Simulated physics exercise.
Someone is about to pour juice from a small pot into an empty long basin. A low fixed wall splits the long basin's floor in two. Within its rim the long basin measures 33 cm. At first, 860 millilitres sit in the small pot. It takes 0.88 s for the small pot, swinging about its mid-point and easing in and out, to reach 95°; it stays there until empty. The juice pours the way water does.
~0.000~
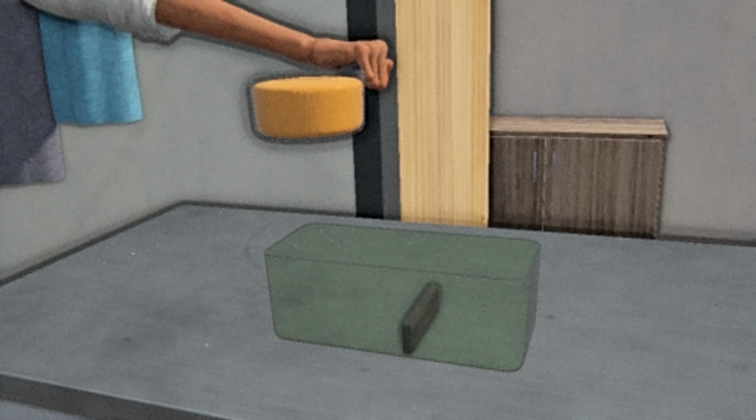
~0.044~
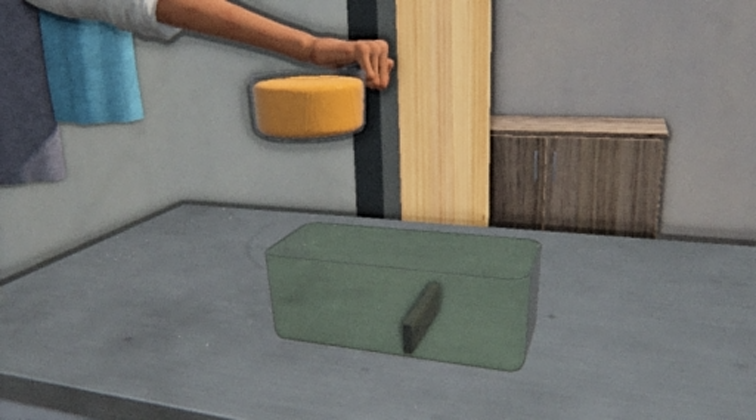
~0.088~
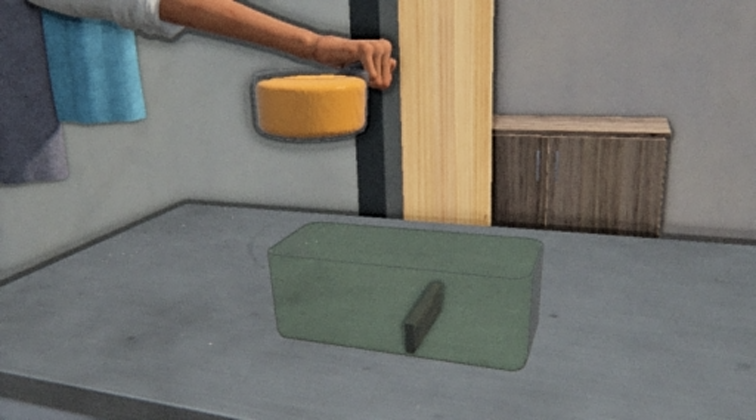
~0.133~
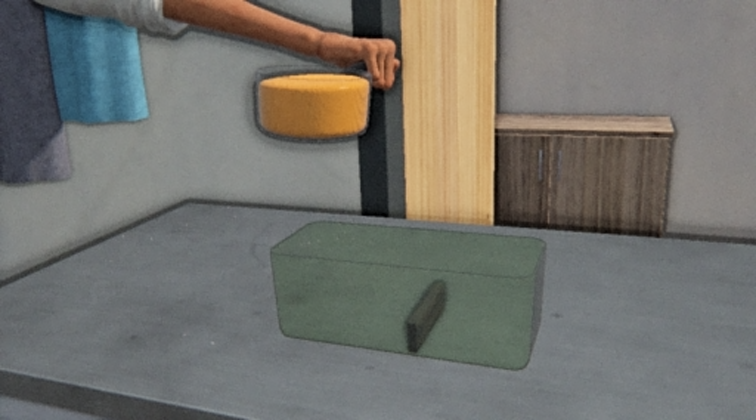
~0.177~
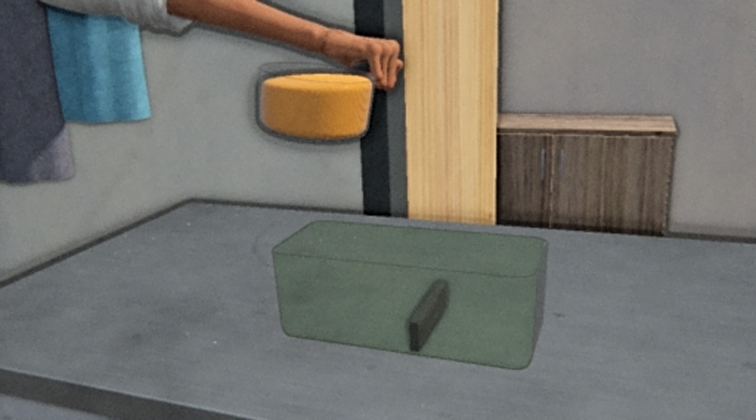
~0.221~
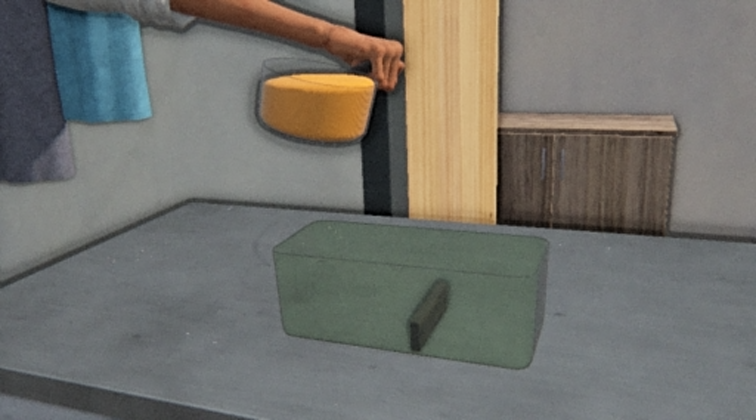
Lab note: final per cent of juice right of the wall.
Approx. 57 %.
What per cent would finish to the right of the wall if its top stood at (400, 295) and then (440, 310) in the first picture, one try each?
It comes to 80 per cent, and then 40 per cent.
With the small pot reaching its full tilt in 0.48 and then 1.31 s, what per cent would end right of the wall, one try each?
Try 1: 40 %; try 2: 60 %.
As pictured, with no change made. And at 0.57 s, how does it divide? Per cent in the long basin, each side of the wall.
About 3 % left, 6 % right.
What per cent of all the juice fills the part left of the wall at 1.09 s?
36 %.
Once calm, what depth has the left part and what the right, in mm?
16 mm left, 28 mm right.
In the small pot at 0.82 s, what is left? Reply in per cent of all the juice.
About 12 per cent.
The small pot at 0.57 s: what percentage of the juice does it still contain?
54 %.
By 0.57 s the tilt is 69° and 53 per cent is still to pour, 3 is left of the wall and 6 right of it.
By 0.82 s the tilt is 94° and 12 per cent is still to pour, 17 is left of the wall and 55 right of it.
By 1.09 s the tilt is 95° and 2 per cent is still to pour, 36 is left of the wall and 57 right of it.
By 1.38 s the tilt is 95° and 1 per cent is still to pour, 41 is left of the wall and 57 right of it.
At rest 42 per cent lies left of the wall, 57 right of it and 1 outside.
